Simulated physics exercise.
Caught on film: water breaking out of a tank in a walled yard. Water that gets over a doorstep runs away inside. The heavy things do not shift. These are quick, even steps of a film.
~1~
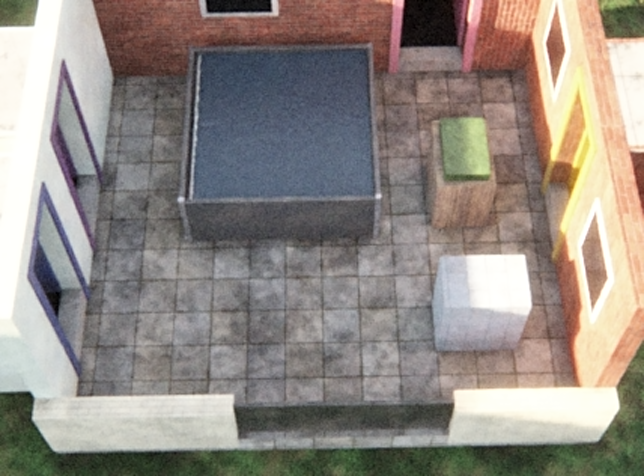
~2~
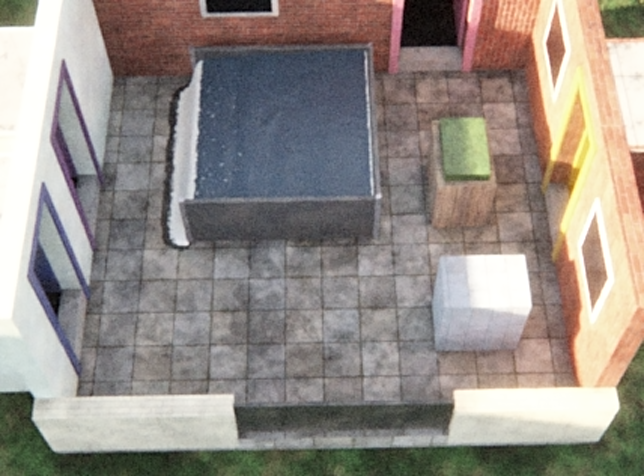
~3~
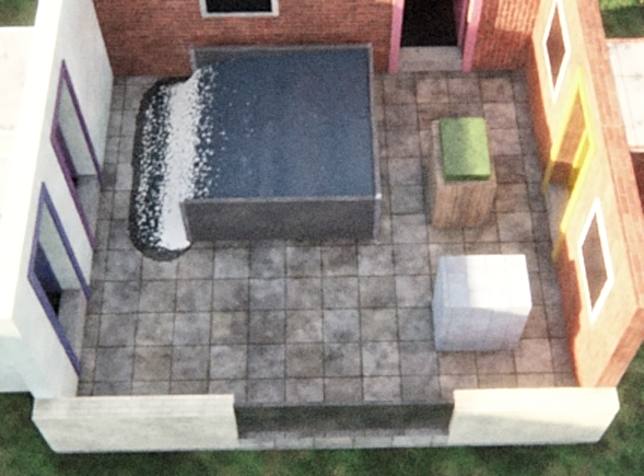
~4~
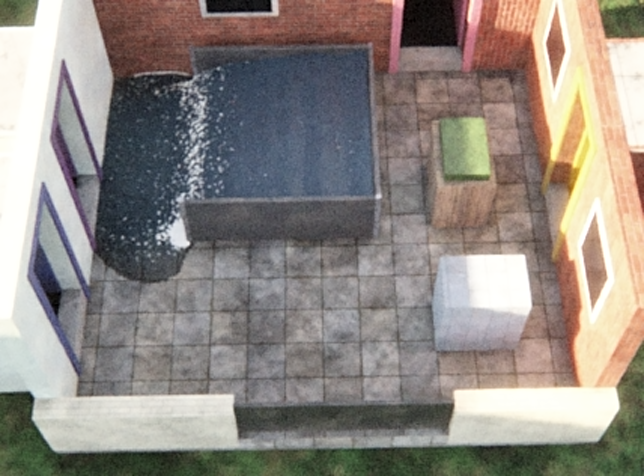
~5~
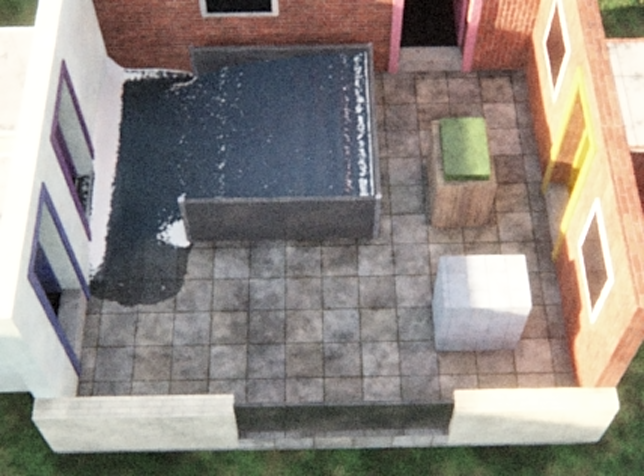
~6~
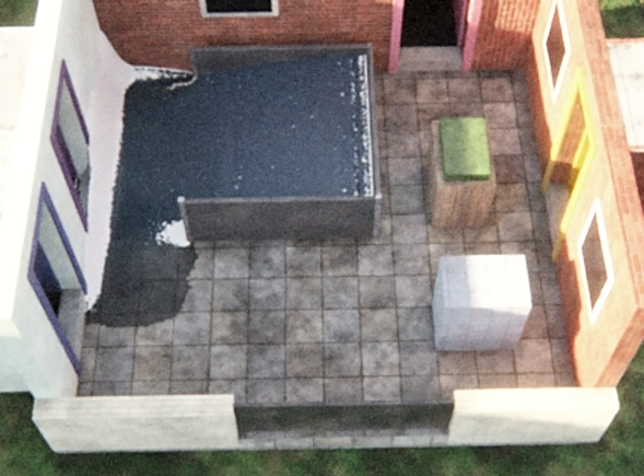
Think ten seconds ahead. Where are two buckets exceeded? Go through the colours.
One by one: The blue door admits no more than that; the yellow door admits no more than that; the pink door admits no more than that; the purple door lets in a lot.
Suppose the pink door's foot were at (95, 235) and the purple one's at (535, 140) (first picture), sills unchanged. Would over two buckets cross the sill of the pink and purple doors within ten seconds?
My reading: The pink one goes over, the purple one holds.
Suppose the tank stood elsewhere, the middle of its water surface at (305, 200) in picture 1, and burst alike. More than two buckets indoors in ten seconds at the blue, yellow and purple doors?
One by one: Blue door floods; yellow door keeps below it; purple door takes more.
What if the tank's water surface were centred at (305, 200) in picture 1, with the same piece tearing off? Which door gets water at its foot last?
I say the yellow-painted one.
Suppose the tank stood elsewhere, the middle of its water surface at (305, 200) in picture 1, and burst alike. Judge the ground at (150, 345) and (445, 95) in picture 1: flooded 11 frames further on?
As listed: Covered, dry.
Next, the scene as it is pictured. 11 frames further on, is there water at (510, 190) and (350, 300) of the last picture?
One after the other: Clear, clear.
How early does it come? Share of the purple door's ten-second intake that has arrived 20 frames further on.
Close to 100 %.
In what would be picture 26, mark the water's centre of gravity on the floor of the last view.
Roughly at (243, 220).
A moment on, water covers 25 % of the floor; the blue door wet at the sill, nothing in, the yellow door not reached, the pink door not reached, the purple door far over two buckets in.
Next, water covers 40 % of the floor; the blue door wet at the sill, nothing in, the yellow door not reached, the pink door wet at the sill, nothing in, the purple door far over two buckets in.
Then, water covers 70 % of the floor; the blue door wet at the sill, nothing in, the yellow door wet at the sill, nothing in, the pink door wet at the sill, nothing in, the purple door far over two buckets in.
Later, water covers 95 % of the floor; the blue door wet at the sill, nothing in, the yellow door wet at the sill, nothing in, the pink door wet at the sill, nothing in, the purple door far over two buckets in.
In the end, water covers 95 % of the floor; the blue door wet at the sill, nothing in, the yellow door wet at the sill, nothing in, the pink door under two buckets in, the purple door far over two buckets in.
